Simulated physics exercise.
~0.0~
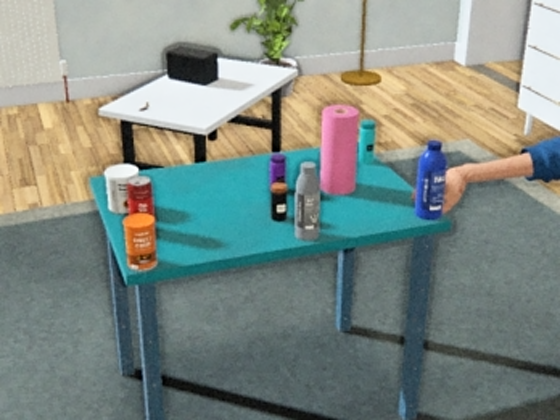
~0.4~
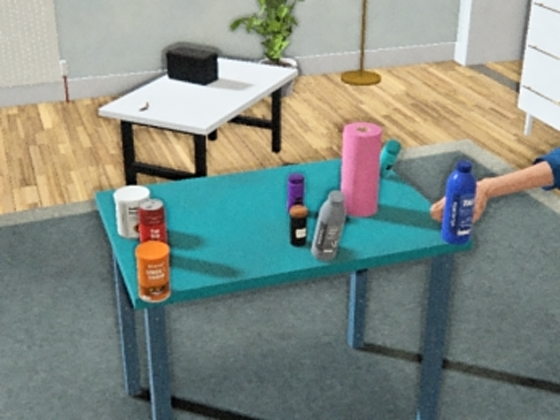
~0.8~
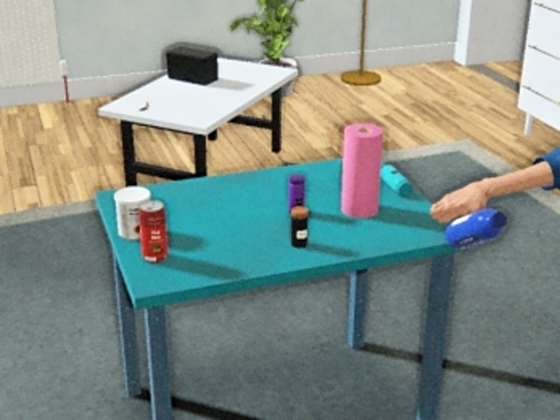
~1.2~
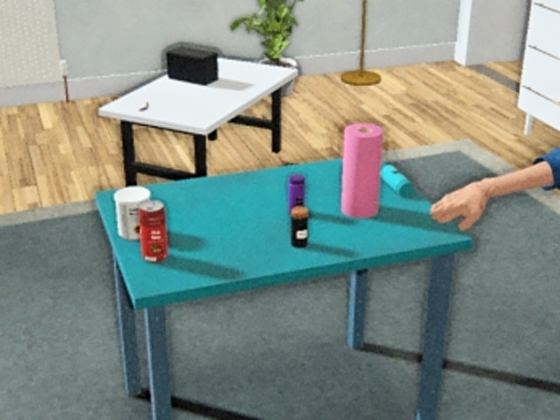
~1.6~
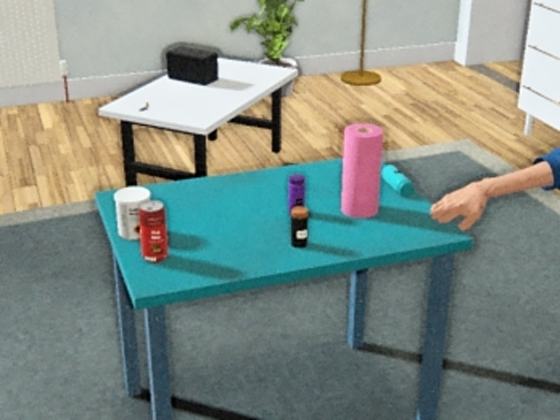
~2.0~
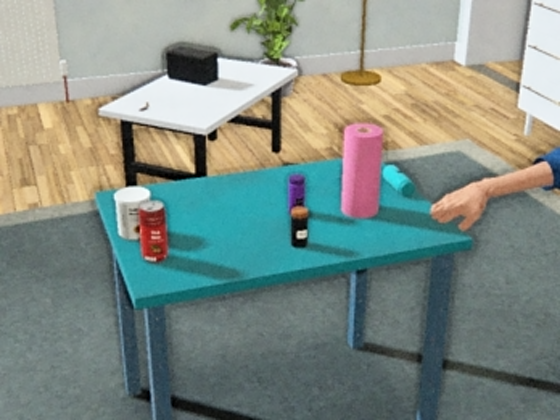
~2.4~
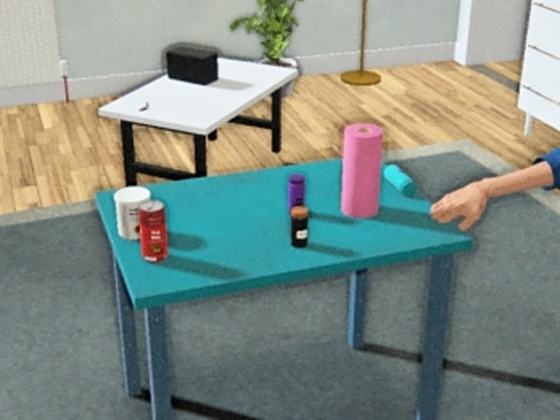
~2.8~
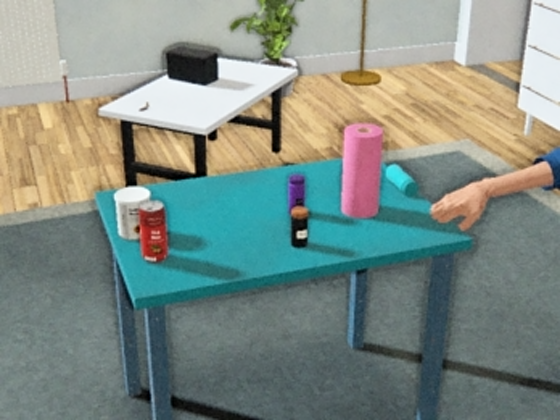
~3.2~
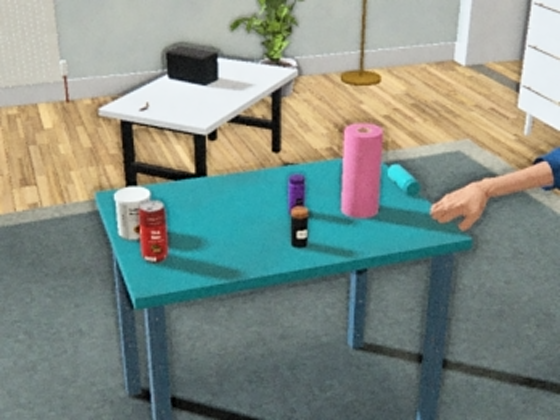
To begin with, a teal table holds an assortment of bottles, tins, shakers and a tall pink roll, while a hand reaches in at the right edge beside a blue bottle. The table jerks a short way toward the viewer and slightly right, and the grey bottle and turquoise shaker tilt. Next, the orange tin and grey bottle are gone from the top, the turquoise shaker lies on its side, and the blue bottle tips over the right corner. It then drops out of sight. The hand stays at the corner while the red can stands upright near the white tin at the left.
